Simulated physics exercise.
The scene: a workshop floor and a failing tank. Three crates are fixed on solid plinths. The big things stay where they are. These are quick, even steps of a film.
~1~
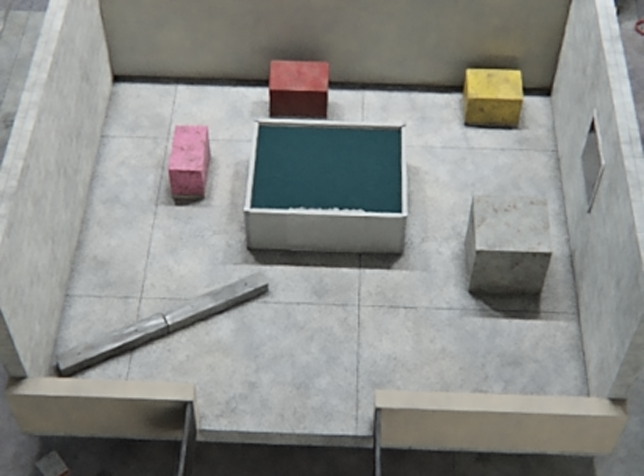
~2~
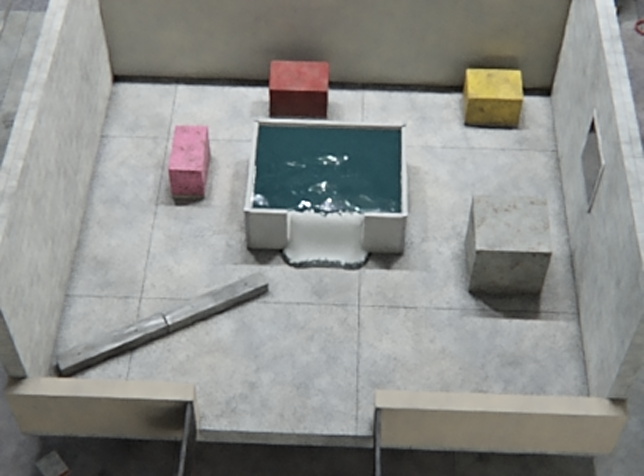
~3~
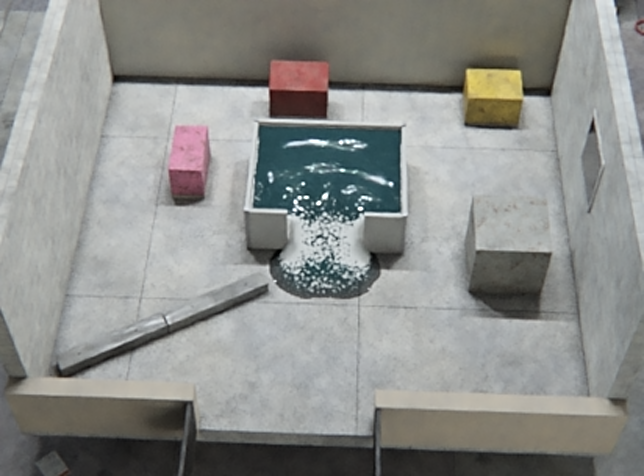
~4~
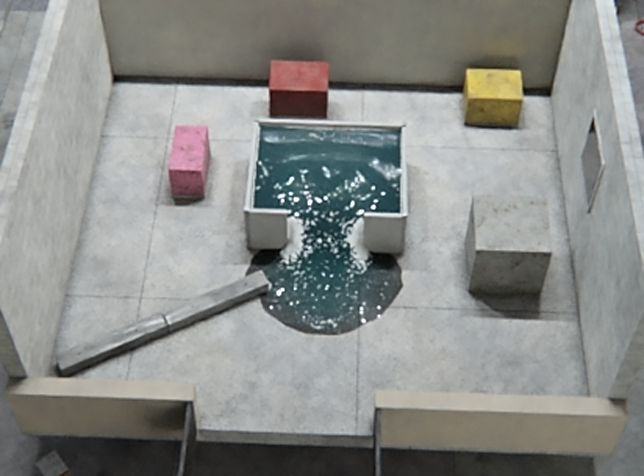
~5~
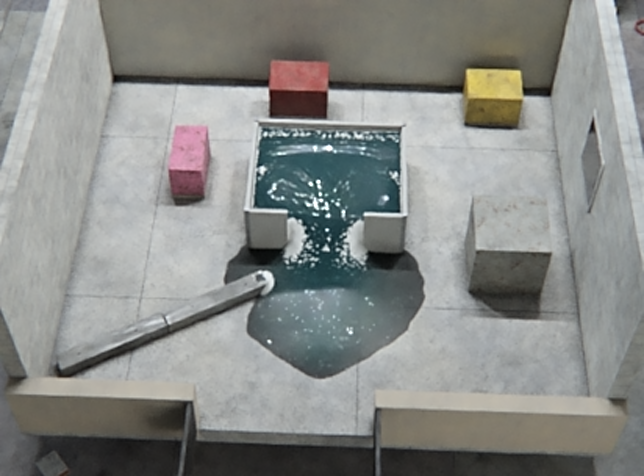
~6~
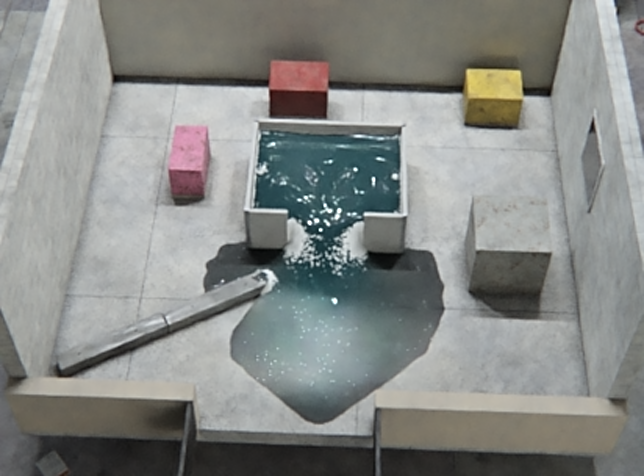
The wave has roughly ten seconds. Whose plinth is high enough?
The pink crate escapes dry; the yellow crate is wetted; the red crate escapes dry.
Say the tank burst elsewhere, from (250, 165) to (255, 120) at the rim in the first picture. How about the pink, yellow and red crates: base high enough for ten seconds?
My reading: The pink one gets wet, the yellow one is topped, the red one keeps dry.
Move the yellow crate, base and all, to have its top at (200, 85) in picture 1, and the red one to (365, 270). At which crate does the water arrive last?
The yellow one.
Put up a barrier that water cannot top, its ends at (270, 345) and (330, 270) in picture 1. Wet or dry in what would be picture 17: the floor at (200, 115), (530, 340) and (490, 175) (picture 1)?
In that order: Clear, covered, not flooded.
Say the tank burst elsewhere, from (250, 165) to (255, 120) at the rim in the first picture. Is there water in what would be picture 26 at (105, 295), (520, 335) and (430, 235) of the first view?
In that order: Covered, no water, no water.
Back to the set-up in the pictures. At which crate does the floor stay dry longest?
Last comes the red one.
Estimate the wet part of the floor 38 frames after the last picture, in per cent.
Close to 55 %.
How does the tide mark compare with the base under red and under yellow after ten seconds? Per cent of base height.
About 10 and 160 per cent.
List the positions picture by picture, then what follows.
The first frame shows the water tank at (328, 170) is whole and still.
In the second frame, water pours out at (325, 237) and has run to (363, 259).
In the third frame, the front is at (359, 291), out from the gap at (325, 238).
In the fourth frame, water pours out at (325, 238) and has run to (335, 330).
In the fifth frame, water pours out at (325, 238) and has run to (325, 372).
In the sixth frame, water pours out at (325, 237) and has run to a hidden place.
A moment on, water covers 25 % of the floor; the pink crate not reached, the yellow crate not reached, the red crate not reached.
Next, water covers 30 % of the floor; the pink crate not reached, the yellow crate not reached, the red crate not reached.
Then, water covers 40 % of the floor; the pink crate water round its plinth, the yellow crate not reached, the red crate not reached.
Later, water covers 55 % of the floor; the pink crate water round its plinth, the yellow crate water round its plinth, the red crate not reached.
In the end, water covers 65 % of the floor; the pink crate stayed above the water, the yellow crate was topped, the red crate stayed above the water.
